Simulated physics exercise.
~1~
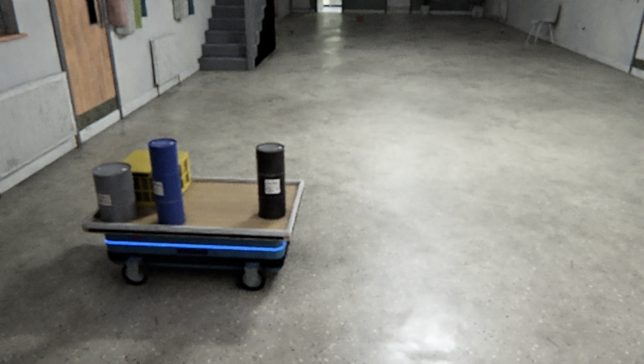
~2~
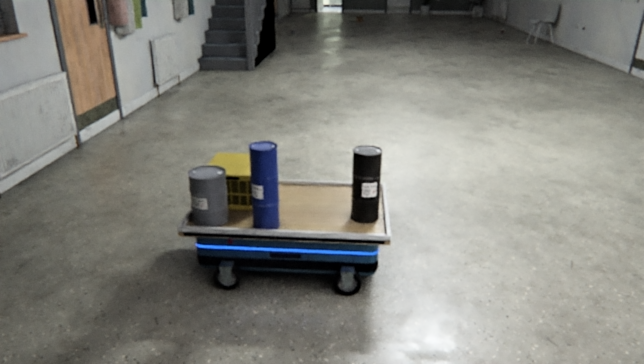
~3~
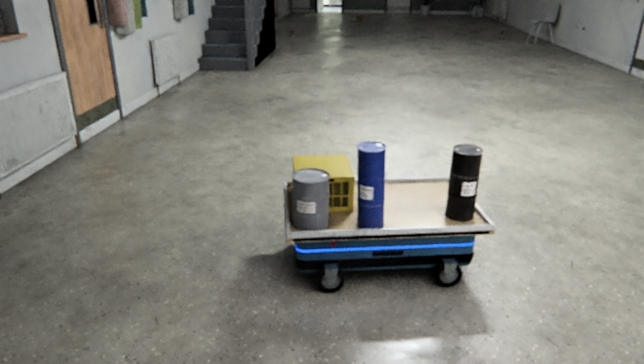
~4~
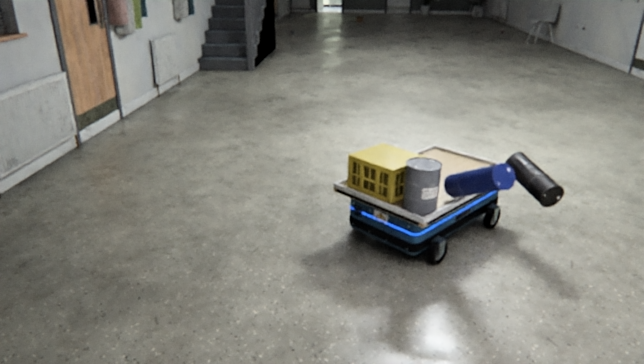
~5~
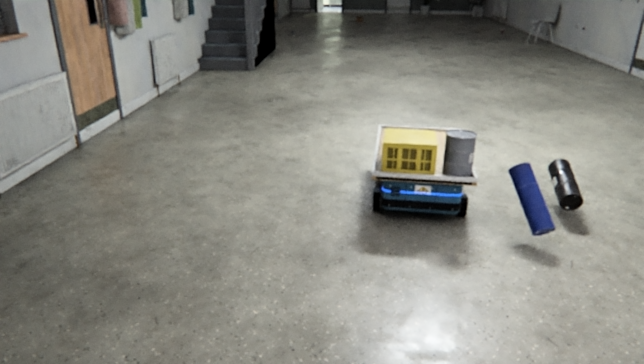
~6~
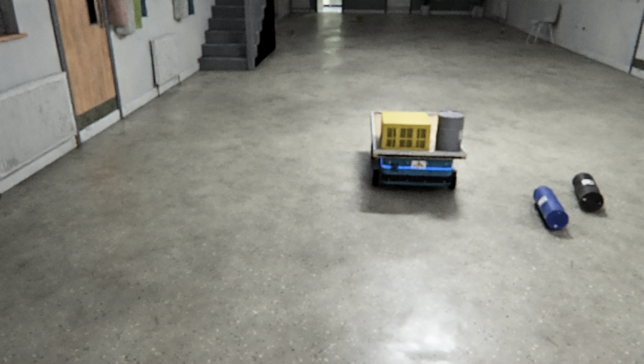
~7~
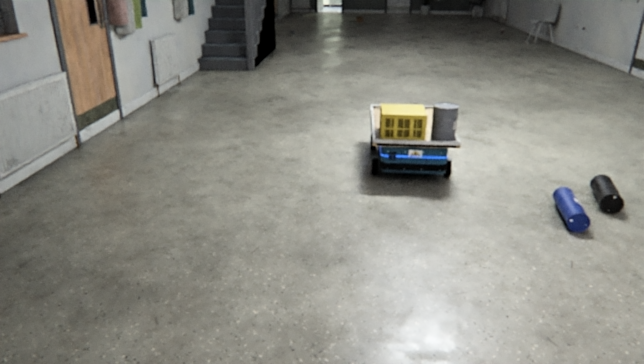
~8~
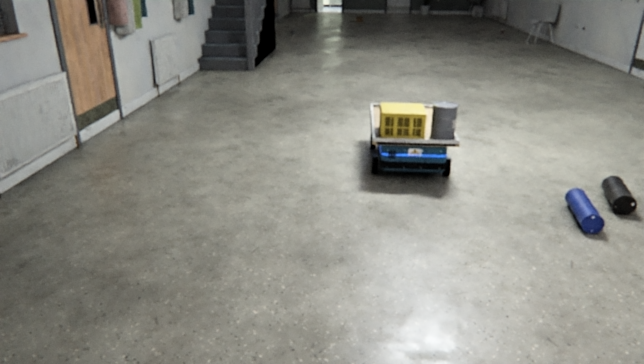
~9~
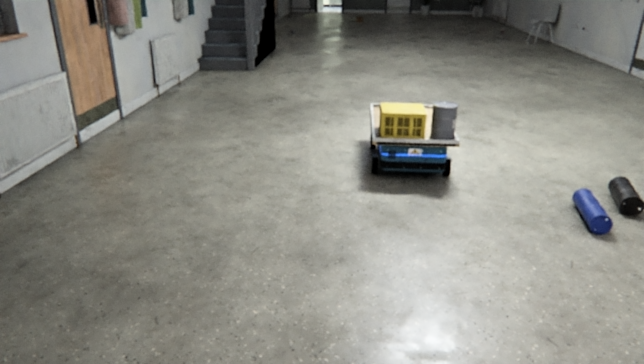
Flat cart rolling right, then turning away and stopping as blue and black canisters topple off, grey canister and yellow crate staying aboard.
